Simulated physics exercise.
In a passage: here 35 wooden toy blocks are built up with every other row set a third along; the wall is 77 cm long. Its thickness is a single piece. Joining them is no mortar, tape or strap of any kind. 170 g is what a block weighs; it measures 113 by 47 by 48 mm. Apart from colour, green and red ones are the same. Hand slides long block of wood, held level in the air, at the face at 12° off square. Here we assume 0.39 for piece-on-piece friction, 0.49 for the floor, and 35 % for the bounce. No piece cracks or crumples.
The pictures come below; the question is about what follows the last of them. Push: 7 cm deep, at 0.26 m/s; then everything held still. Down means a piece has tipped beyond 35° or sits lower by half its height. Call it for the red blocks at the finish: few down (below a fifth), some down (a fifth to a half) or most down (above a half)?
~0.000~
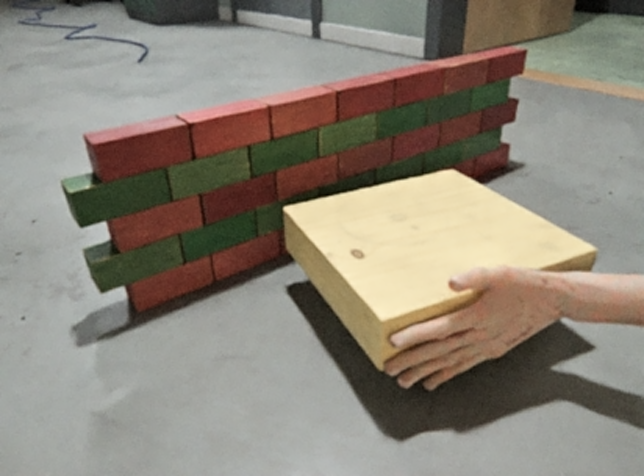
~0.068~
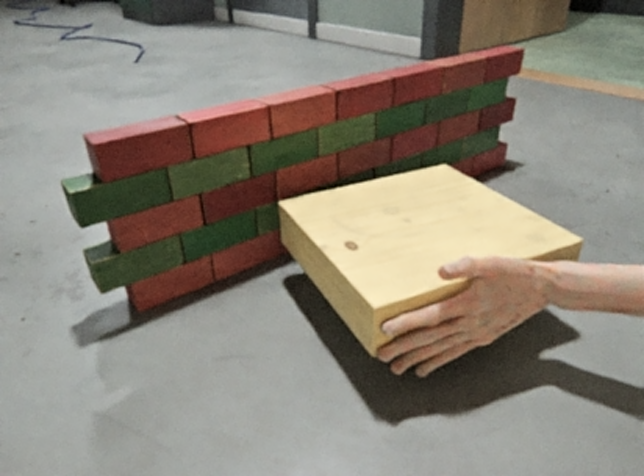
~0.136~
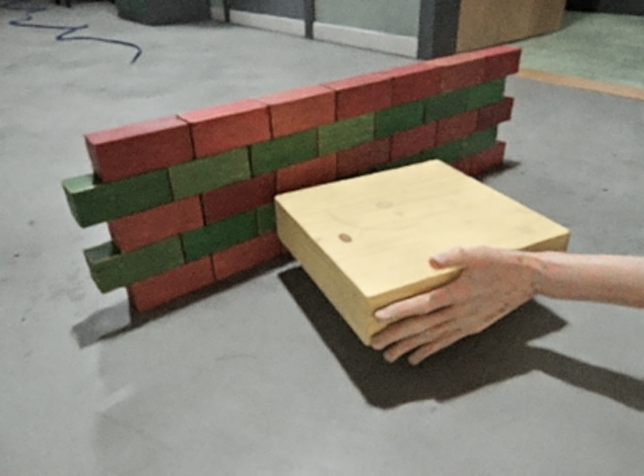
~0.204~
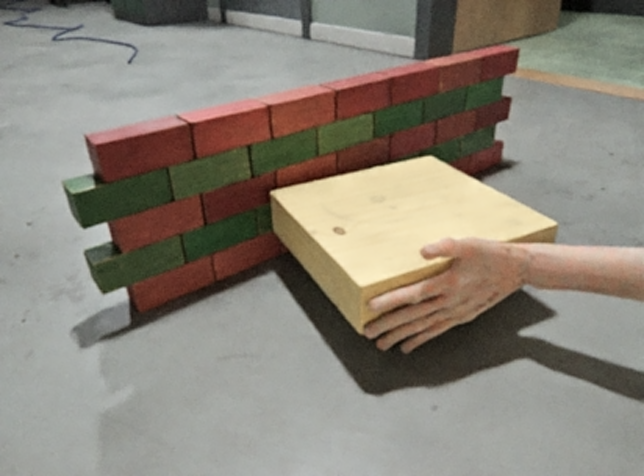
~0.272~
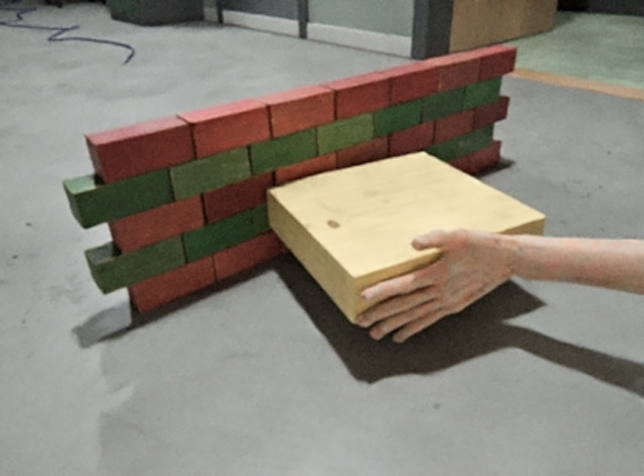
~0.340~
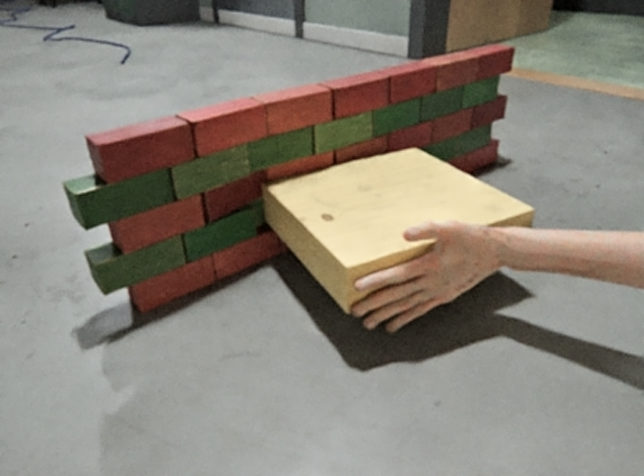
Some down.
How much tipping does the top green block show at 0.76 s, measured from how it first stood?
It sits at about 5 degrees.
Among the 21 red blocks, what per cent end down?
I'd put it at around 40 per cent.
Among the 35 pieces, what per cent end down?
Roughly 40 percent.
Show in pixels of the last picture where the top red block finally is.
About pixel (174, 165).
After 0.50 s, none of the 21 red blocks down (0 of 35 in all colours); top red block shifted 42 mm.
After 0.76 s, 2 of the 21 red blocks down (6 of 35 in all colours); top red block leaning 31°, 38 mm lower; top green block leaning 5°.
After 0.92 s, 8 of the 21 red blocks down (14 of 35 in all colours); top red block leaning 67°, 15 cm lower.
After 1.10 s, 8 of the 21 red blocks down (14 of 35 in all colours); top red block upside down.
At rest (1.6 s), 8 of the 21 red blocks down (14 of 35 in all colours); top red block upside down; top green block unmoved. That is 38 per cent. As the last picture would show them, middles, top red block near (174, 165), top green block near (432, 101).
